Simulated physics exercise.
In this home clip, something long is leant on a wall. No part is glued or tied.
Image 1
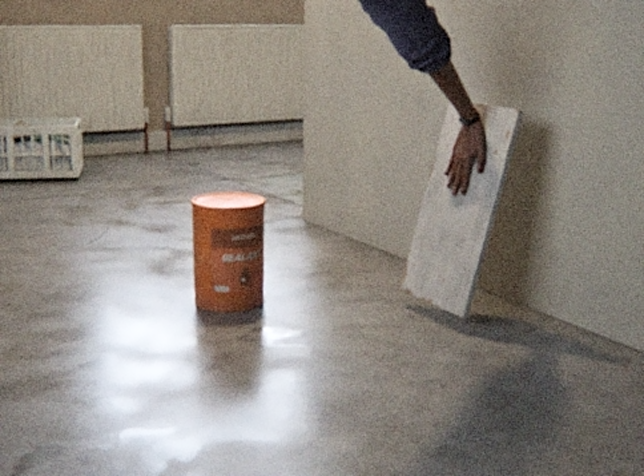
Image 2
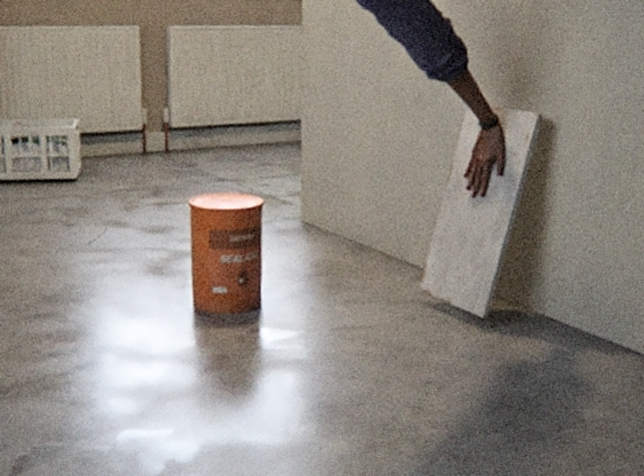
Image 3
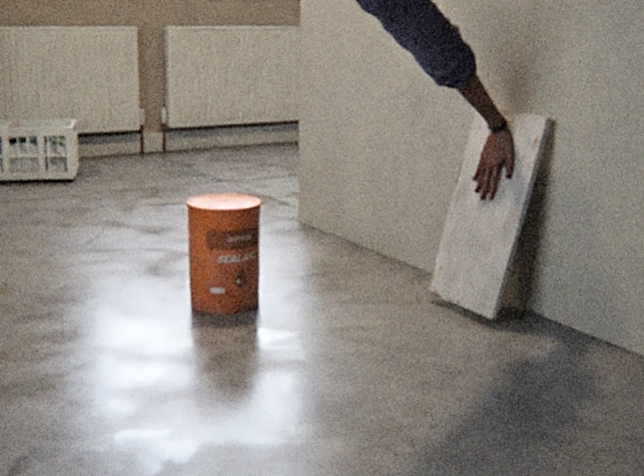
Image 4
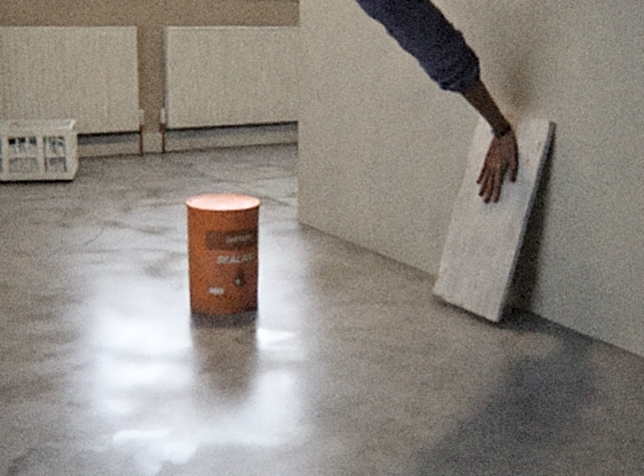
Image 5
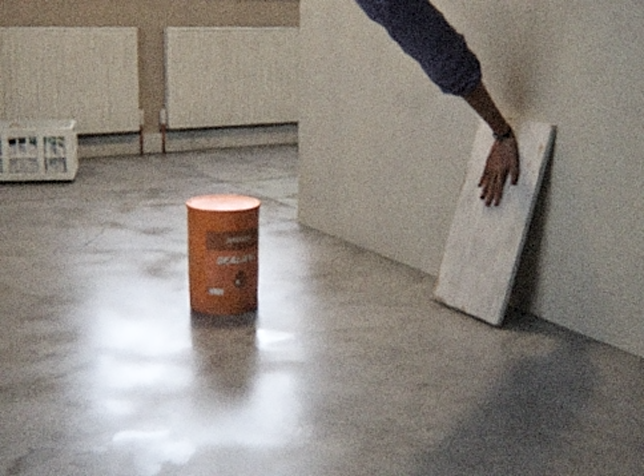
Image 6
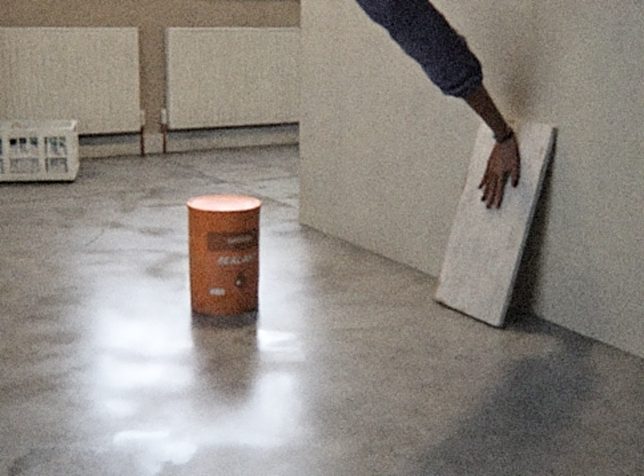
A bare arm in a pushed-up dark blue sleeve reaches from the top of the view and guides a long white board a little to the right, until it leans on the pale wall under the hand. An orange pail stands left of centre on a shiny grey floor, with white radiators and a white crate behind. Seen from slightly above, the room shifts barely leftward as the camera drifts.
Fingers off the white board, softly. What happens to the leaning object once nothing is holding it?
The leaning object stays where it is.
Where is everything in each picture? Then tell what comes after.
Not yet at the wall; white board (458, 205); orange pail (229, 251), in the first frame.
Not yet at the wall; white board (477, 207); orange pail (227, 252), in the second frame.
Not yet at the wall; white board (486, 210); orange pail (224, 253), in the third frame.
Not yet at the wall; white board (490, 213); orange pail (224, 253), in the fourth frame.
Propped up under the hand; white board (491, 216); orange pail (224, 254), in the fifth frame.
Propped up under the hand; white board (492, 218); orange pail (224, 254), in the sixth frame.
Then, 0.60 s on from there, no change.
Then, 1.20 s on from there, white board resting near (492, 218).
In the end, both unmoved. At the end, from the last picture's camera, white board near (492, 218). The board remains leaning.
